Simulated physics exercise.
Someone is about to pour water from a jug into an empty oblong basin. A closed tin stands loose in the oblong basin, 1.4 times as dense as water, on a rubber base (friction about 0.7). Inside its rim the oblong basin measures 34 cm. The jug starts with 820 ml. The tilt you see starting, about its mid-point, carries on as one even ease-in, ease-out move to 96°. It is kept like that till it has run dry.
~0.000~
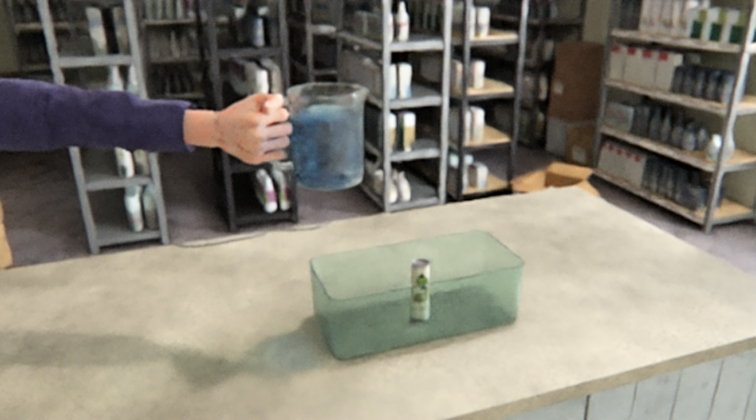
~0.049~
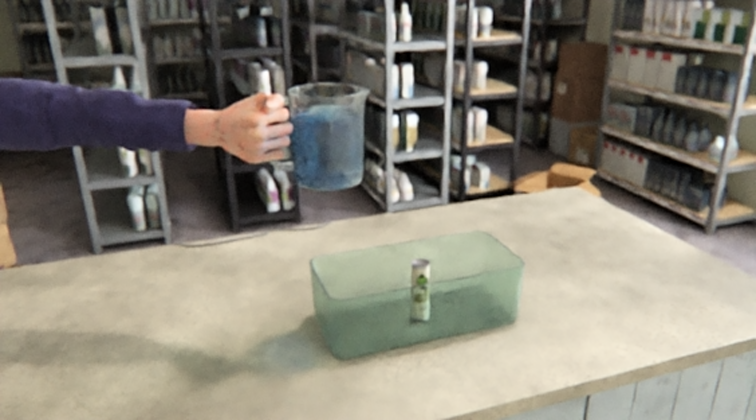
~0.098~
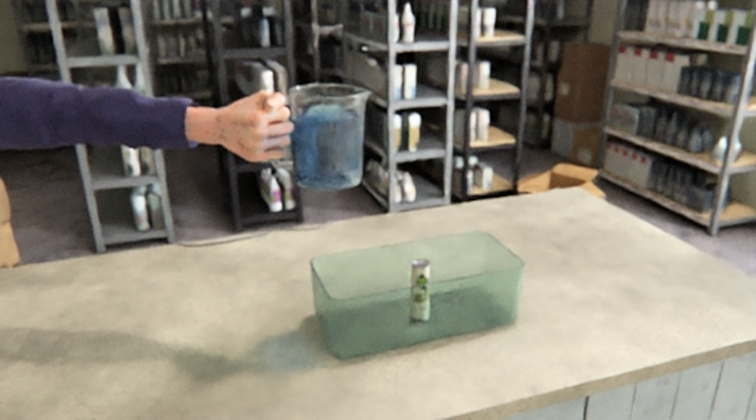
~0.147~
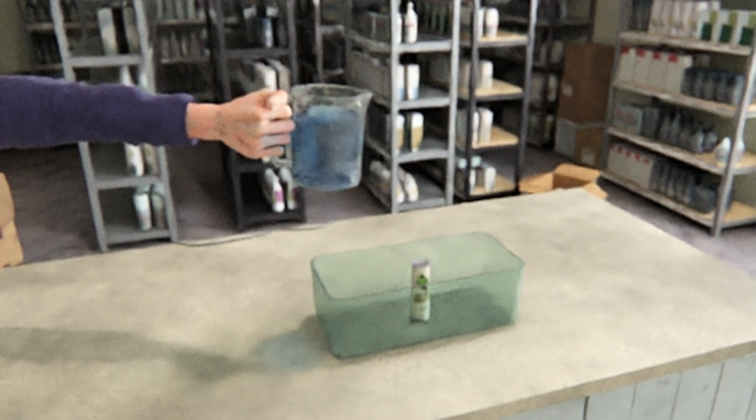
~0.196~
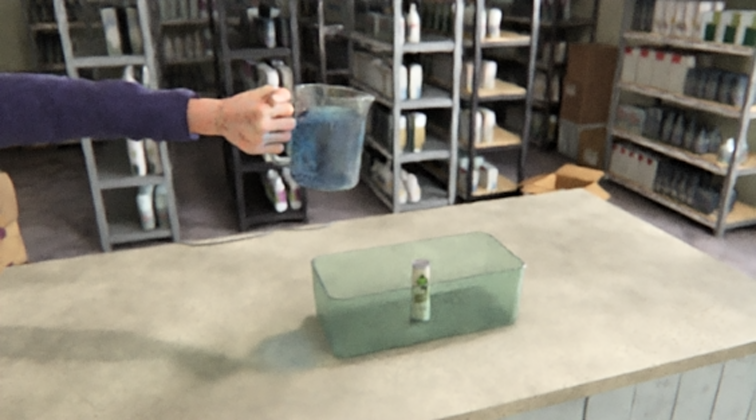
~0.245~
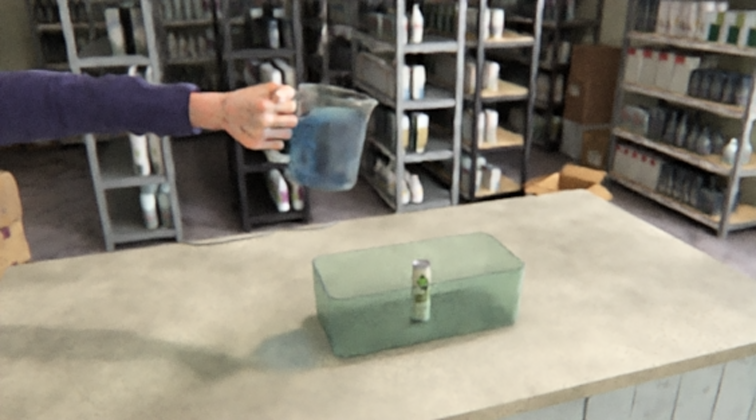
In a storeroom lined with shelves of bottles and boxes, a purple-sleeved arm reaches in from the left, holding a glass jug of blue liquid above a counter. The jug starts upright, then the hand gradually tilts it slightly to the right, while the small can in the green oblong basin stays still.
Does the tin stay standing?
The tin stays up.
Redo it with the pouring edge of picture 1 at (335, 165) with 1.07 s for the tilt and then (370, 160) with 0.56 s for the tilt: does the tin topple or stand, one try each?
First it remains upright; then it falls.
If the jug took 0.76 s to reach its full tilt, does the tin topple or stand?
The tin keeps standing.
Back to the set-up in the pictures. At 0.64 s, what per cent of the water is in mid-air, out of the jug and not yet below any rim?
Some 9 per cent.
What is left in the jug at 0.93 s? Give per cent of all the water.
Some 48 per cent.
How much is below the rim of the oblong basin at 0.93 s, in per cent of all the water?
Near 22 in a hundred.
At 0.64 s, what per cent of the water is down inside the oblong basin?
About 0 per cent.
By 0.64 s the tilt is 63° and 91 per cent is still to pour; the tin stands where it began.
By 0.93 s the tilt is 92° and 47 per cent is still to pour; the tin stands where it began.
By 1.24 s the tilt is 96° and 13 per cent is still to pour; the tin stands where it began.
By 1.57 s the tilt is 96° and 3 per cent is still to pour; the tin stands where it began.
At rest the tin stands where it began.
